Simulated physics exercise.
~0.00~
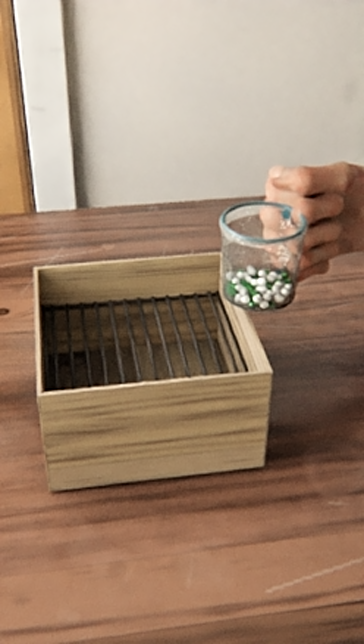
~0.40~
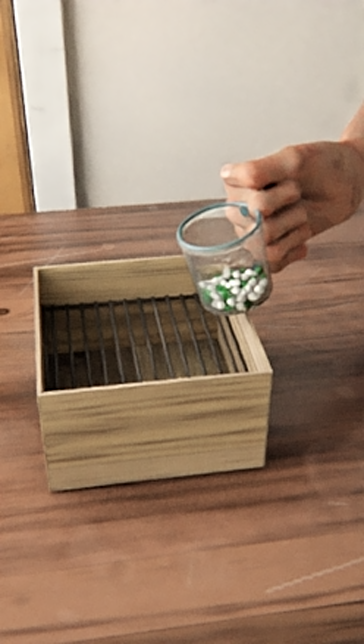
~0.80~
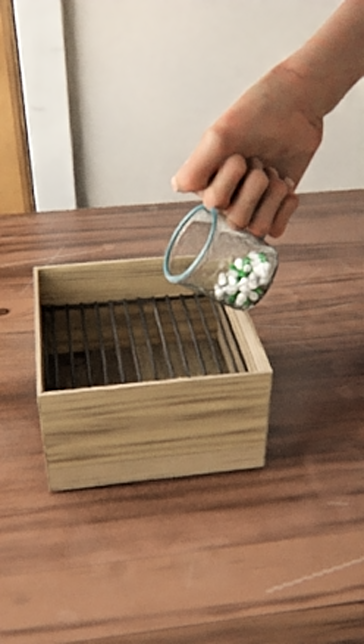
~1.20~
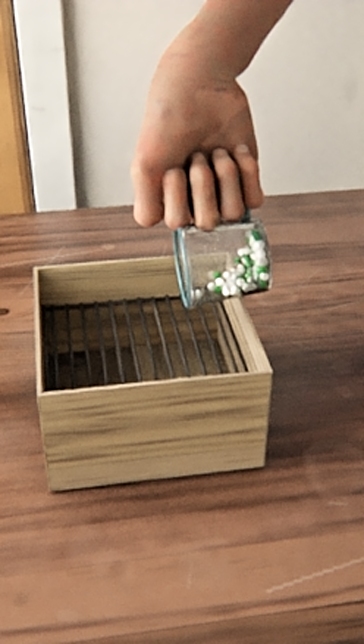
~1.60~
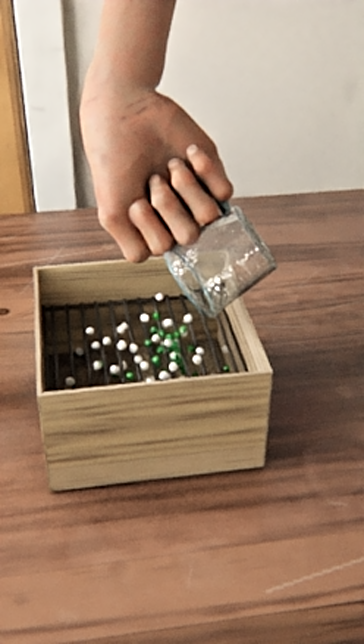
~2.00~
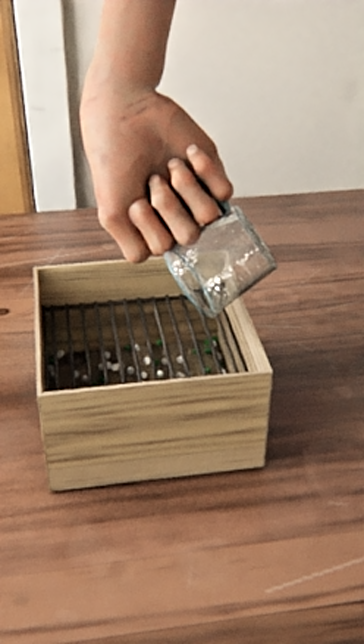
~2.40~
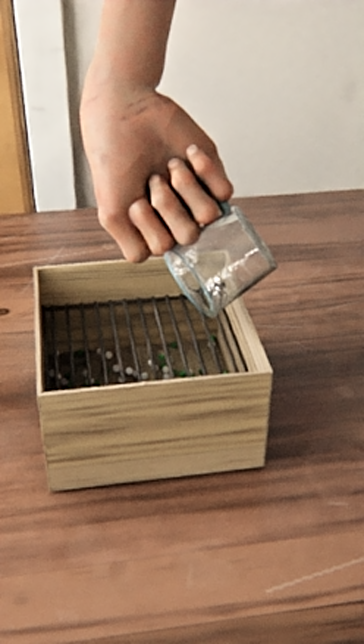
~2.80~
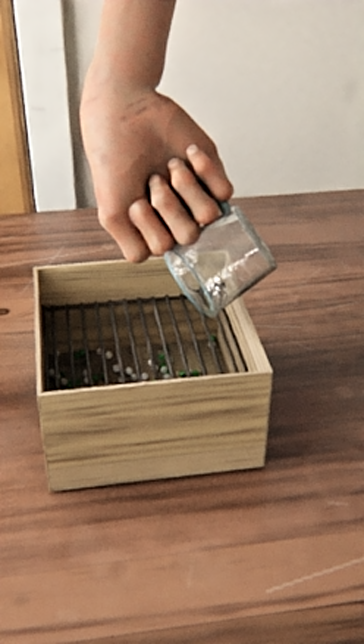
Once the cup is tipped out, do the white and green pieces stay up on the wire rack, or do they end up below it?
Both the white and the green pieces end up below the rack, having dropped between the wires to the bottom of the box.
